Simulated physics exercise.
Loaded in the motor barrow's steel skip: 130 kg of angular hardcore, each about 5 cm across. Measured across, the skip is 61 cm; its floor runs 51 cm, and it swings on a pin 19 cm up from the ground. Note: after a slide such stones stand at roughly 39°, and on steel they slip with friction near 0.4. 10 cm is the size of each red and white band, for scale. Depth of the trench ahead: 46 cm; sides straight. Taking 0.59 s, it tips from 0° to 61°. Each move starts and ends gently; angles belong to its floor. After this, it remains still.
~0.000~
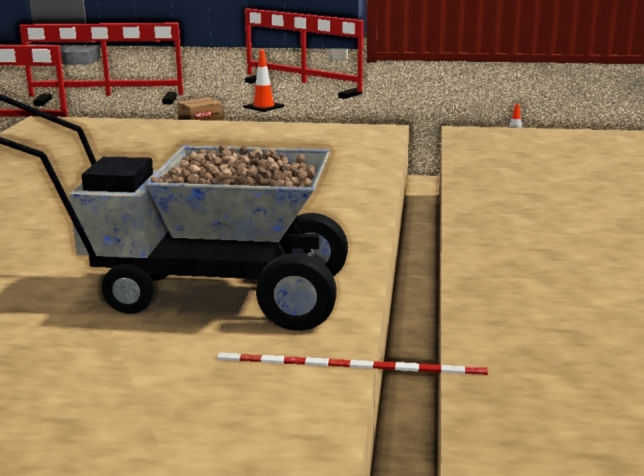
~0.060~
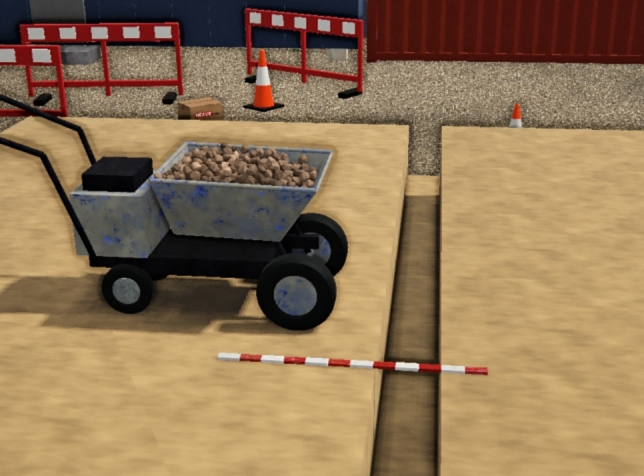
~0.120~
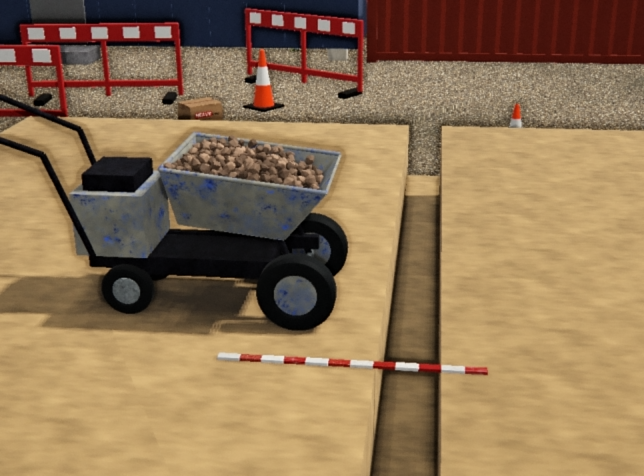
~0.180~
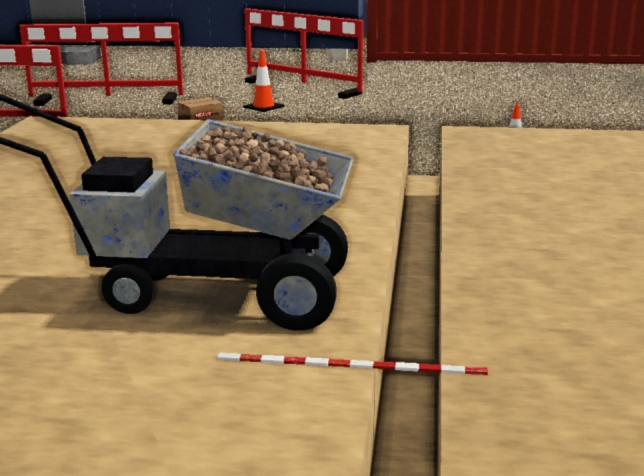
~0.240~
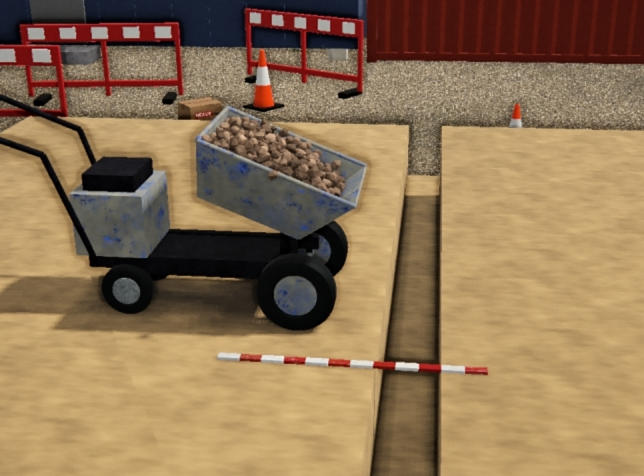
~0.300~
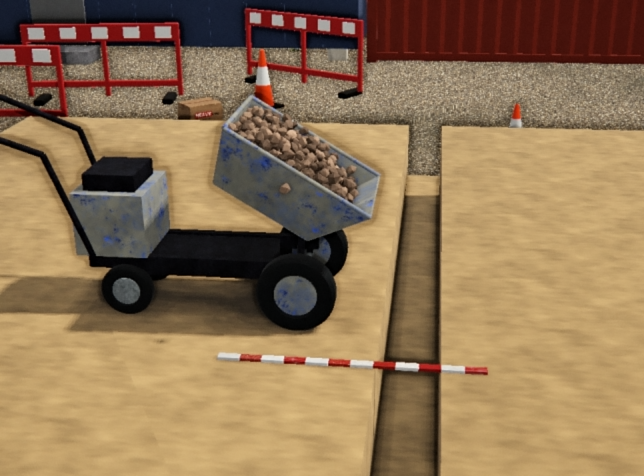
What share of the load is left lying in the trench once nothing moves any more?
About 14 per cent.
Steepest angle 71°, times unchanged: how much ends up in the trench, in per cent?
Then about 25 per cent.
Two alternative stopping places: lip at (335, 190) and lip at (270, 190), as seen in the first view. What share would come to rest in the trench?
I'd expect some 5 per cent, then some 40.
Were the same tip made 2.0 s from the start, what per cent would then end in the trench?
With that change, it comes to around 25 per cent.
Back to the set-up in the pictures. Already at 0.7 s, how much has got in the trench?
By that moment, roughly 10 per cent of the load.
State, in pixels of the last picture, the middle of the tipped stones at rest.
(479, 310).
After 0.4 s the floor is at 51°; 100 % in the skip; the foremost stones are at (386, 225).
After 0.7 s the floor is at 61°; 82 % in the skip, 11 % in the trench, 7 % past the trench; the foremost stones are at (482, 304).
After 1.0 s the floor is at 61°; 49 % in the skip, 8 % in the trench, 42 % past the trench; the foremost stones are at (609, 323).
After 3.0 s the floor is at 61°; 43 % in the skip, 14 % in the trench, 43 % past the trench; the foremost stones are past the picture's edge.
